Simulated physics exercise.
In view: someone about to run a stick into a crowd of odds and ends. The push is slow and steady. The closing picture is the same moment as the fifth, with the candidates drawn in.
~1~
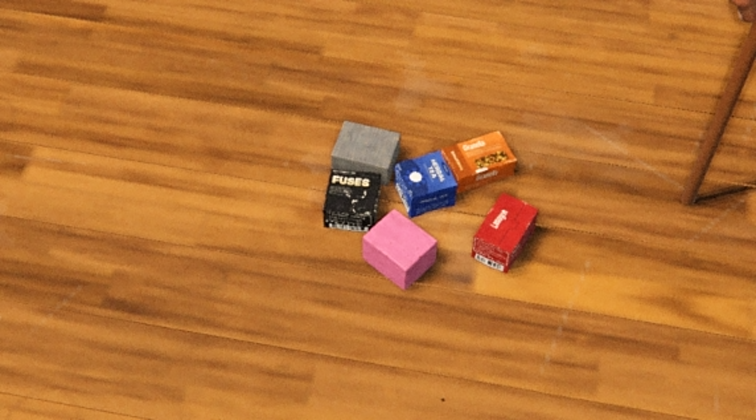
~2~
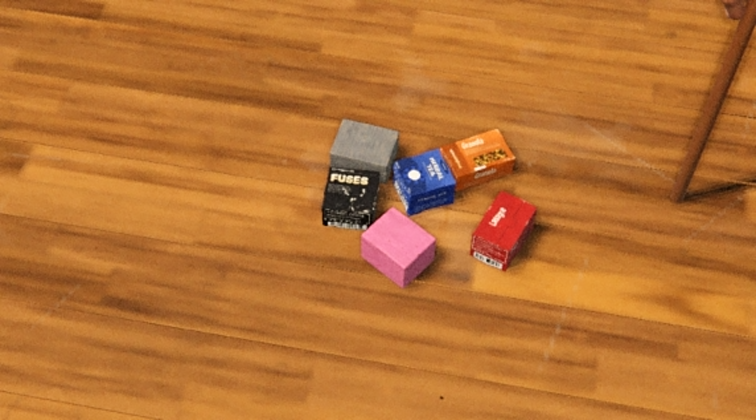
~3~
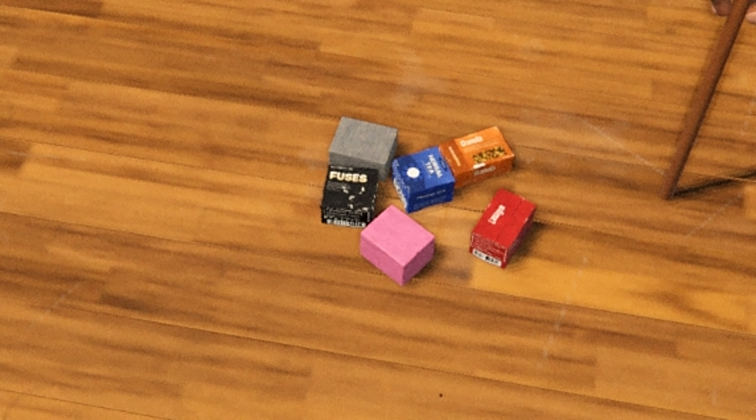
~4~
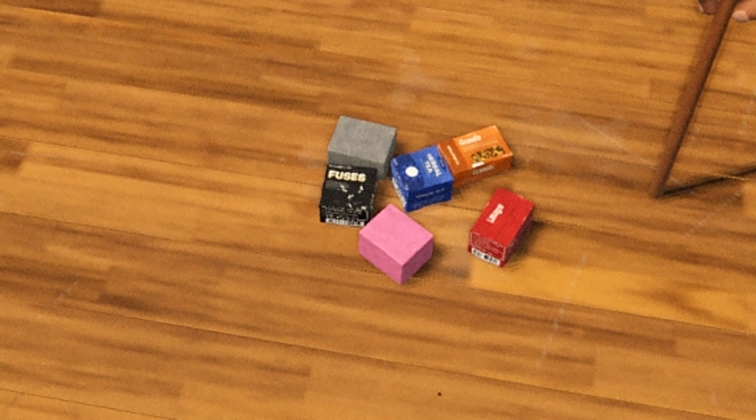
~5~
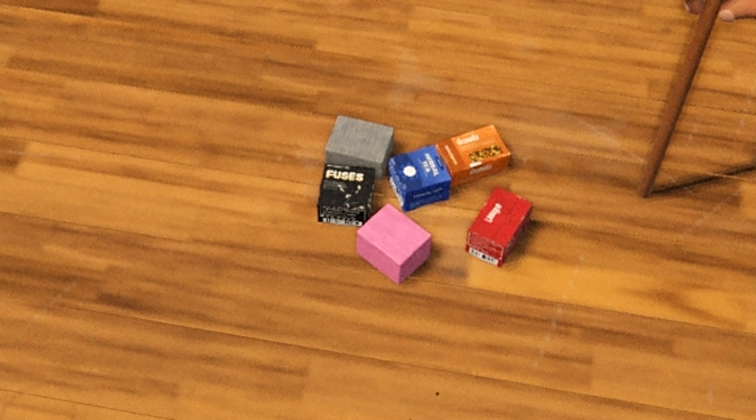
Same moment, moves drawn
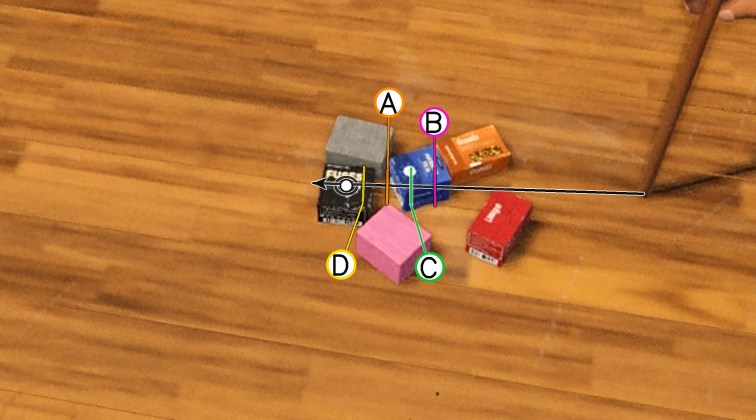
Small boxes sitting clustered and still on a wood floor, a hand at upper right slowly moving a brown stick leftward.
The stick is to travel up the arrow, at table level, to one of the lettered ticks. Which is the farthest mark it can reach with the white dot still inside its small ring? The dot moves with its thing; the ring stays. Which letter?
Up to mark B.
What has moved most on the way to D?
It is the blue packet.
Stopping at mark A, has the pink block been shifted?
By then, no.
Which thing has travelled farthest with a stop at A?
It is the blue packet.
On the marked copy, A at (387, 186); B at (435, 187); C at (411, 186); D at (363, 185); the arrow from (643, 194) to (313, 183); the white dot at (346, 185).
With B. Early on, foot of the stick (568, 193).
Further on, foot of the stick (493, 190).
At the end, foot of the stick (435, 188); blue packet (403, 181); grey block (354, 148); the dot is still in its ring.
As for the rest, A shifts the dotted thing to (314, 209); C shifts the dotted thing to (330, 203); D shifts the dotted thing to (295, 217).
